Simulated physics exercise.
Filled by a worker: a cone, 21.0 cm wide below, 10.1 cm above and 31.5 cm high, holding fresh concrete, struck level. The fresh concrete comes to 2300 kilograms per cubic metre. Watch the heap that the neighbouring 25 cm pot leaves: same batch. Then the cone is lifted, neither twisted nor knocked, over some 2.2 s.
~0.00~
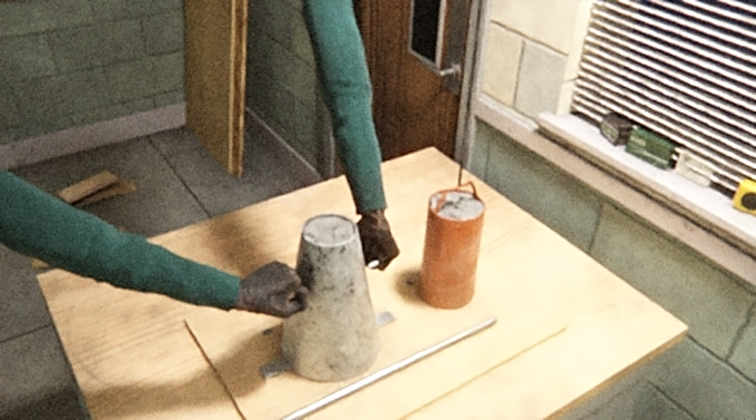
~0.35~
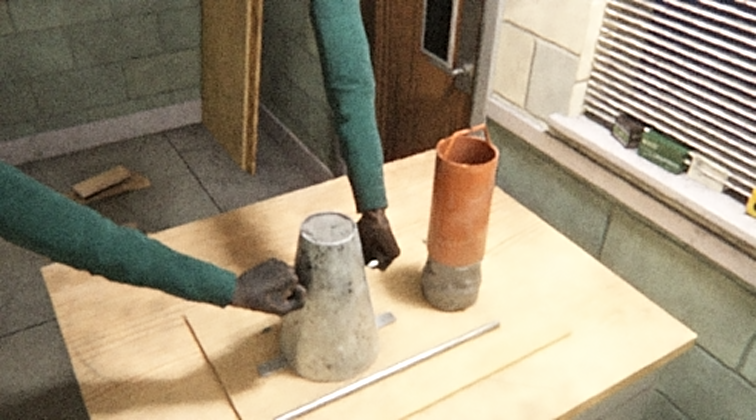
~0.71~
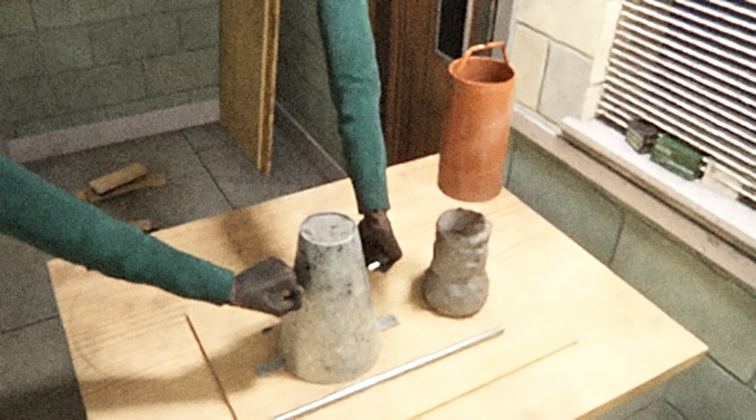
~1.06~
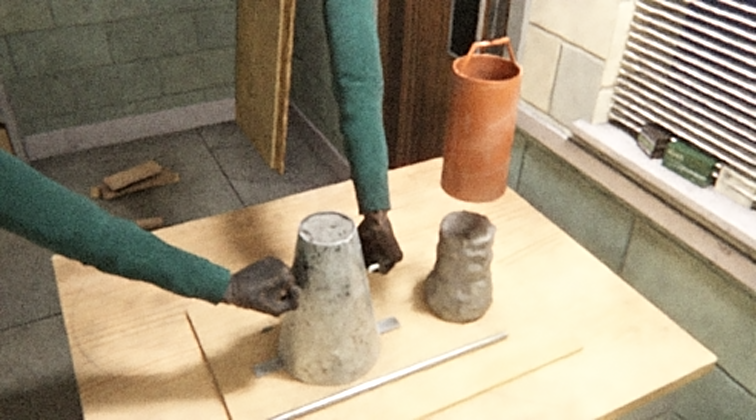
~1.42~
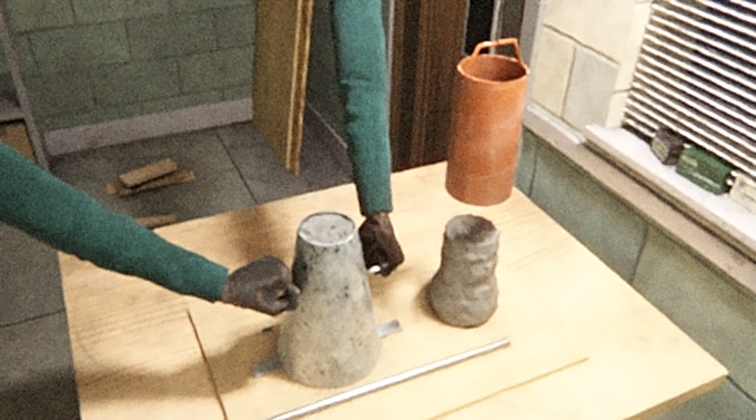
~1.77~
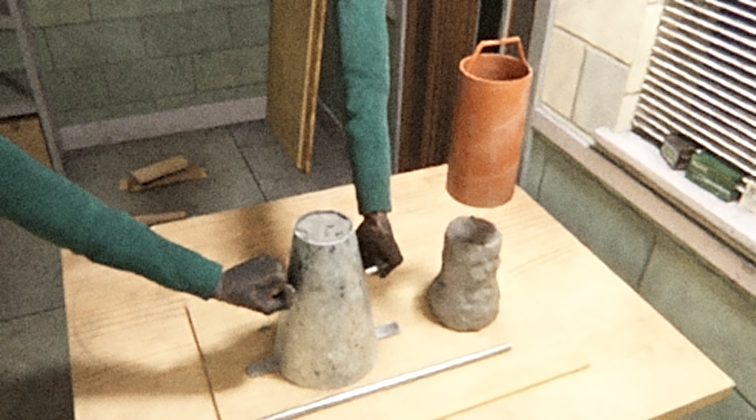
An orange-red pot with a wire handle rises from a pale wooden tabletop, uncovering a lumpy grey heap, then hangs almost motionless above it. Gloved dark hands in green sleeves stay on the grey cone at centre, beside a metal rod, in a green-block-walled room with blinds at right. Seen from above, the view drifts slightly while the cone stays put and the heap slumps slightly.
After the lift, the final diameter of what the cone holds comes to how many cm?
Best guess: Close to 21 cm.
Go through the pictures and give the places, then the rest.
Middle of the pot's mouth at (457, 205), still down; middle of the cone's top at (329, 230), not yet moved, in the first picture.
Middle of the pot's mouth at (467, 152), raised 14 cm; middle of the cone's top at (328, 228), not yet moved, in the second picture.
Middle of the pot's mouth at (483, 72), raised 31 cm; the pot's heap 22 cm high and 15 cm wide, top at (464, 222); middle of the cone's top at (328, 228), not yet moved, in the third picture.
Middle of the pot's mouth at (488, 69), raised 32 cm; the pot's heap 22 cm high and 16 cm wide, top at (468, 225); middle of the cone's top at (327, 228), not yet moved, in the fourth picture.
Middle of the pot's mouth at (493, 70), raised 32 cm; the pot's heap 22 cm high and 16 cm wide, top at (472, 229); middle of the cone's top at (327, 228), not yet moved, in the fifth picture.
Middle of the pot's mouth at (496, 69), raised 32 cm; the pot's heap 22 cm high and 16 cm wide, top at (474, 231); middle of the cone's top at (324, 227), not yet moved, in the sixth picture.
After 2.3 s, the cone is up 6.9 cm; the fresh concrete has come down 0.2 cm to 31 cm and is 21 cm wide.
After 2.9 s, the cone is up 20 cm; the fresh concrete has come down 0.4 cm to 31 cm and is 21 cm wide.
After 3.4 s, the cone is up 31 cm; the fresh concrete has come down 0.4 cm to 31 cm and is 21 cm wide.
After 4.1 s, the cone is clear; the fresh concrete has come down 0.5 cm to 31 cm and is 21 cm wide.
After 4.7 s, at rest, the cone is clear; the fresh concrete has come down 0.6 cm to 31 cm and is 21 cm wide.
